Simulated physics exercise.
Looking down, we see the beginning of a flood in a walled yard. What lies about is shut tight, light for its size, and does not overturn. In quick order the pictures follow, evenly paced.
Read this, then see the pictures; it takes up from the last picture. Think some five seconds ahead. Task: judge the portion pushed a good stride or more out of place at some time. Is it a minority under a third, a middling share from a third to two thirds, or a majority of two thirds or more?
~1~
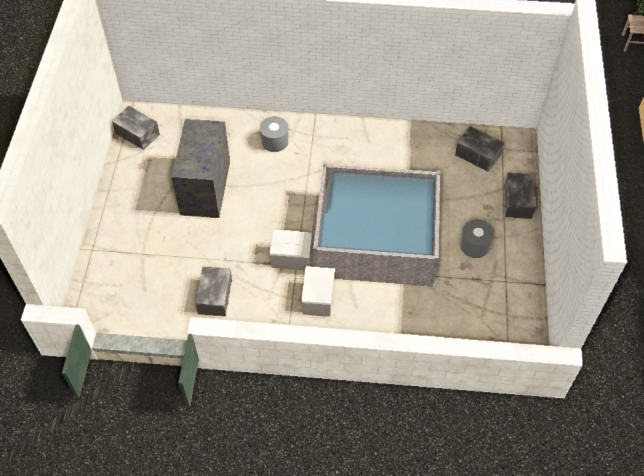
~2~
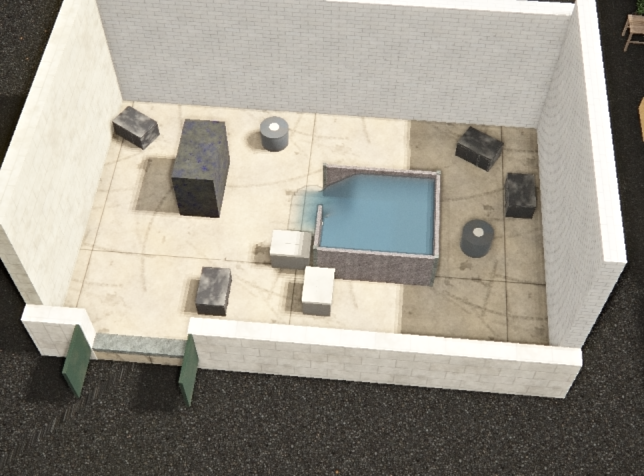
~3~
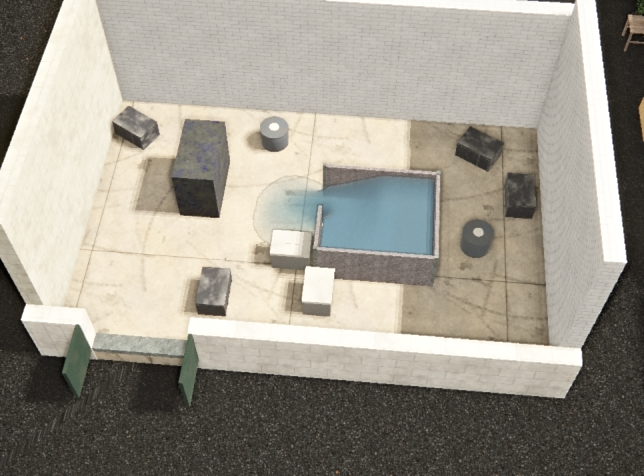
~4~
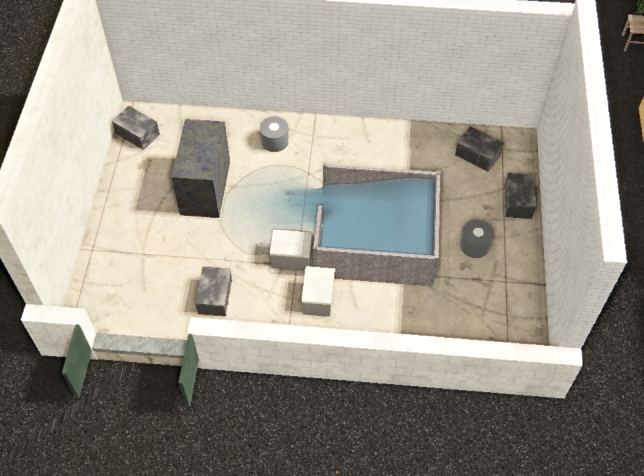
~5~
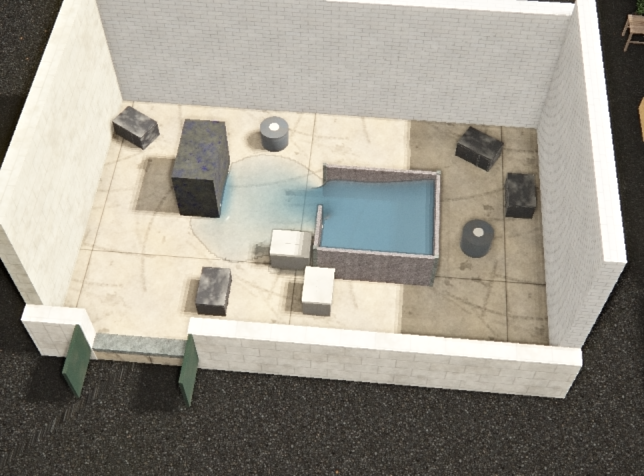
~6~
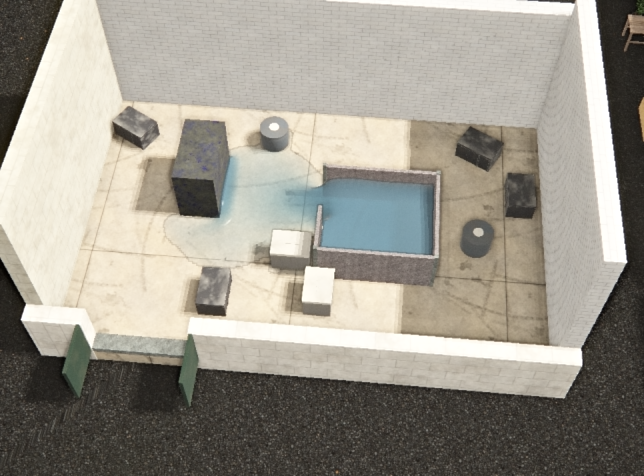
It stays in the bottom third.
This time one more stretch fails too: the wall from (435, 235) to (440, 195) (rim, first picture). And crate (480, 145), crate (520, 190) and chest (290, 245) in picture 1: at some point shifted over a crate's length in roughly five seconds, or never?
Taking them one at a time, the first gets shoved clear, the second gets shoved clear and the third not displaced that far.
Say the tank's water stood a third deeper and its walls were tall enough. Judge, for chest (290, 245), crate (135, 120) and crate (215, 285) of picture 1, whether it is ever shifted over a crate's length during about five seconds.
The first one: Doesn't reach it. The second: Reaches it. The third: Doesn't reach it.
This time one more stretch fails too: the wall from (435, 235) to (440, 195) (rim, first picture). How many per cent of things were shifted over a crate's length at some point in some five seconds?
I'd guess around 50 percent of them.
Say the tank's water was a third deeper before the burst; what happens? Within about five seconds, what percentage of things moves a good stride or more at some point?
Share moved: 20 in a hundred.
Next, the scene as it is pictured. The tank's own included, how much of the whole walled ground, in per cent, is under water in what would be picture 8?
Around 25 percent.
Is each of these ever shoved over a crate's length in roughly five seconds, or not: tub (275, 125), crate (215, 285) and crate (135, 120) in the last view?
Listed order gives past that mark, then below that mark, and lastly past that mark.
A moment on, 0 of 8 are well off their spots; 0 afloat.
Next, 0 of 8 are well off their spots; 0 afloat.
Later, 2 of 8 are well off their spots; 0 afloat.
In the end, 2 of 8 are well off their spots, and 2 have been at some point; 0 afloat.
